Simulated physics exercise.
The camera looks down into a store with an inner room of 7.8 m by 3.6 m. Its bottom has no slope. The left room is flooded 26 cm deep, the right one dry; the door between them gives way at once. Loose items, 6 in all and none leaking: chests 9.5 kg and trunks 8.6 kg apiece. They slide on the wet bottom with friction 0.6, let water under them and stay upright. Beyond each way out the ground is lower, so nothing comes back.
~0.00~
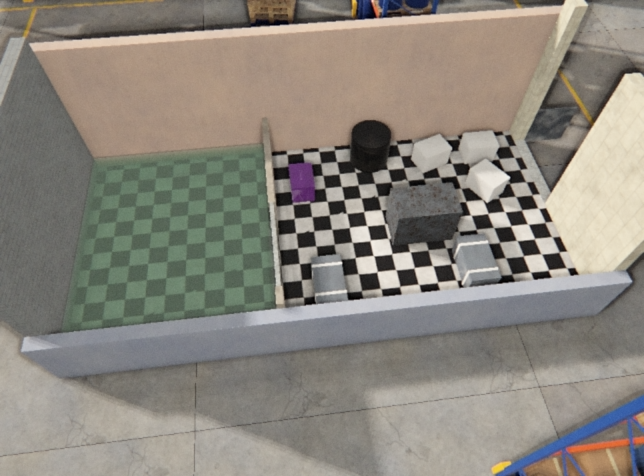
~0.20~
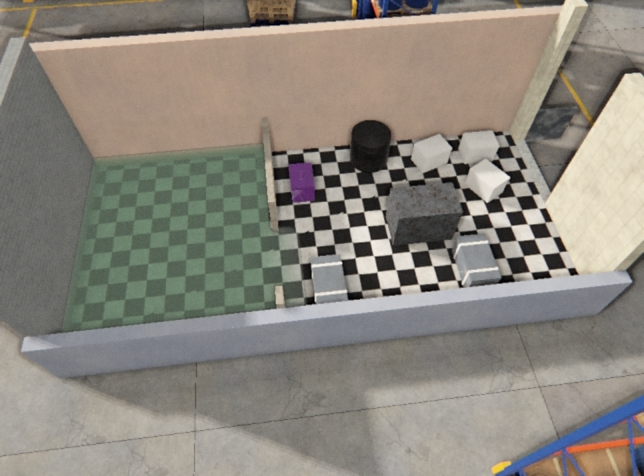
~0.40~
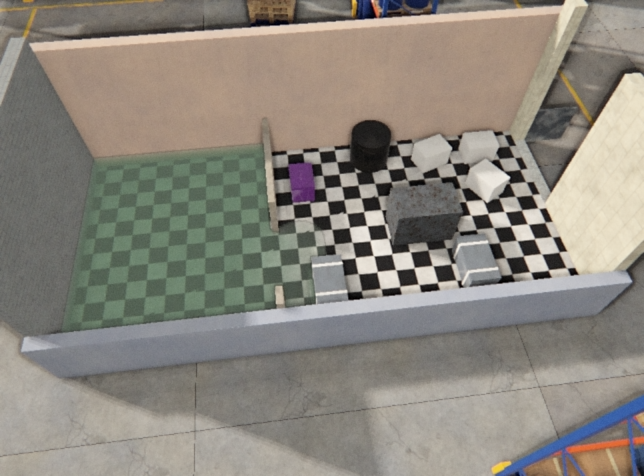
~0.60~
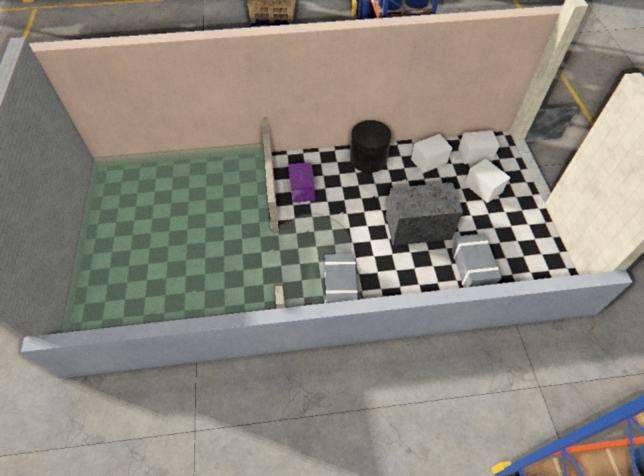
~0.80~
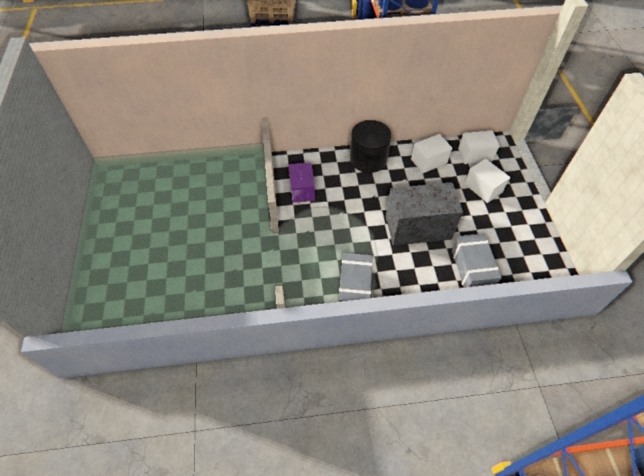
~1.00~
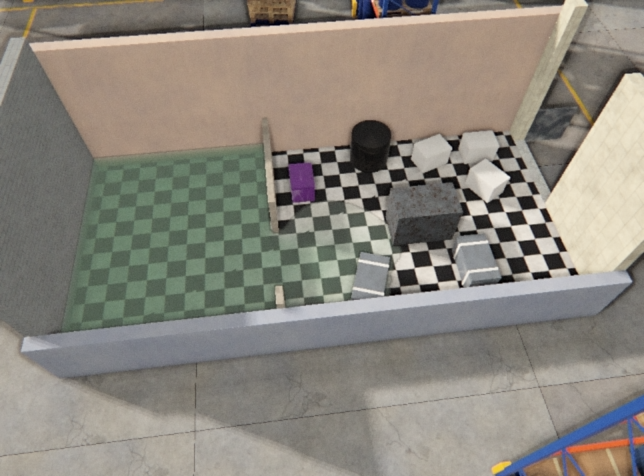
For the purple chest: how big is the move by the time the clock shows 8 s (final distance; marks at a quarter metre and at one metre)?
Purple chest holds its place.
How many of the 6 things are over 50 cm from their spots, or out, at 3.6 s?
I count 2.
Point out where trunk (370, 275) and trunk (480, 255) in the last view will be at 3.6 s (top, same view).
Near (532, 260) and (567, 238).
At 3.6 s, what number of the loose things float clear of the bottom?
2 of them.
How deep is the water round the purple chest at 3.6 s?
Roughly 0 cm.
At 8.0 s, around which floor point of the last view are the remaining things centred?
Near (408, 167).
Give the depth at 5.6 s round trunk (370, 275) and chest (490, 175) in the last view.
About 14 and 6 cm.
After 1.6 s the purple chest is near (301, 175), 0.0 m from its start, aground; 0 of 6 are out; 0 afloat.
After 3.6 s the purple chest is near (301, 175), 0.0 m from its start, aground; 0 of 6 are out; 2 afloat.
After 5.6 s the purple chest is near (301, 175), 0.0 m from its start, aground; 0 of 6 are out; 3 afloat.
After 8.0 s the purple chest is near (302, 175), 0.0 m from its start, aground; 1 of 6 are out; 4 afloat.
